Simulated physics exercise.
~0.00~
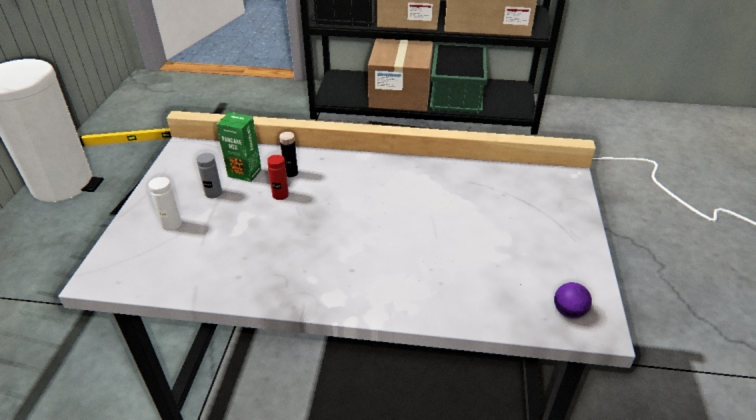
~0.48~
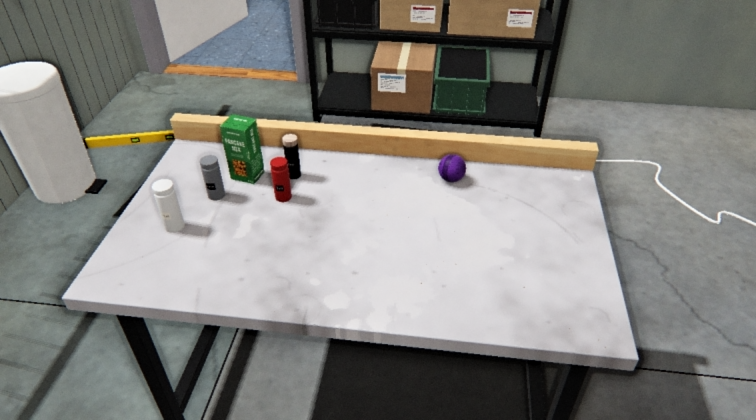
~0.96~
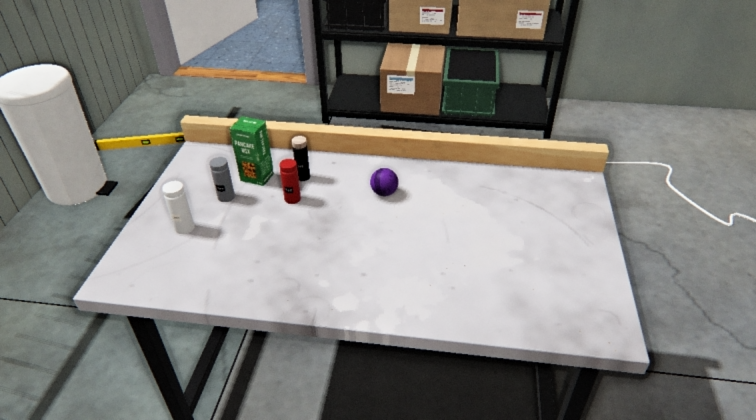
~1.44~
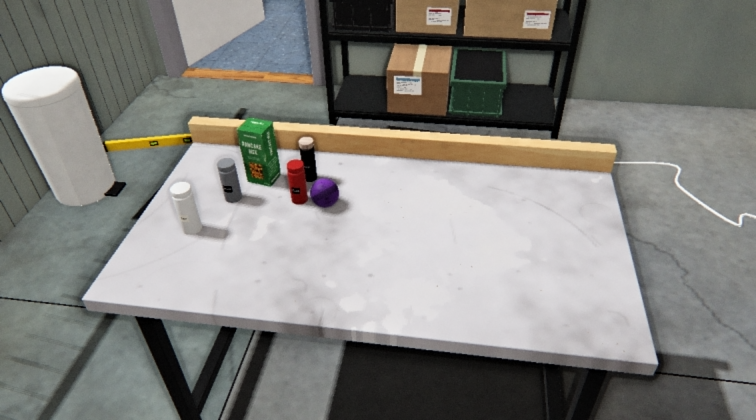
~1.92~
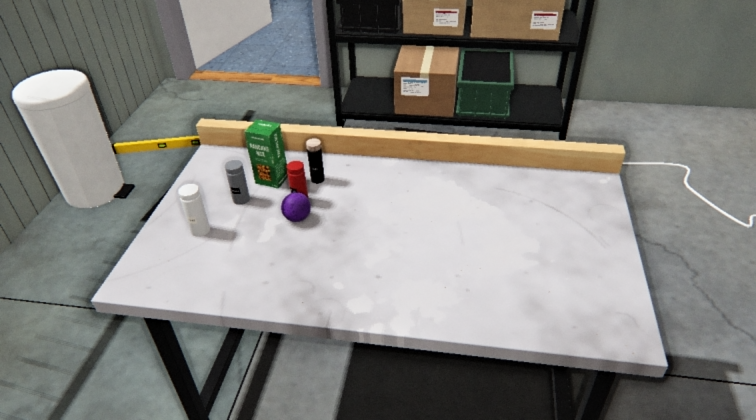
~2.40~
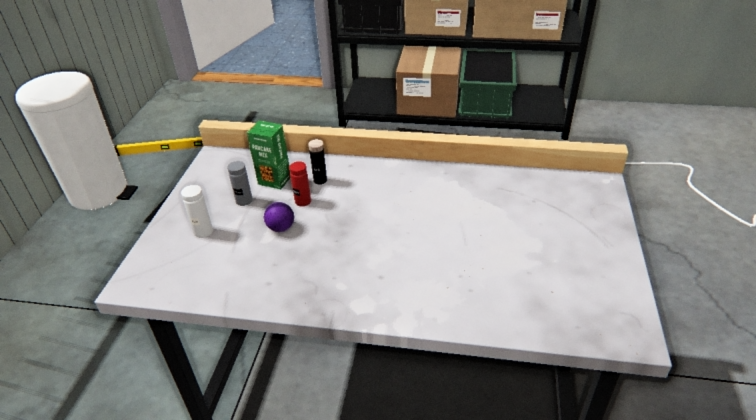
Purple ball rebounding off the wooden batten on a marble-look table, rolling left past standing shakers and ending near the white one.
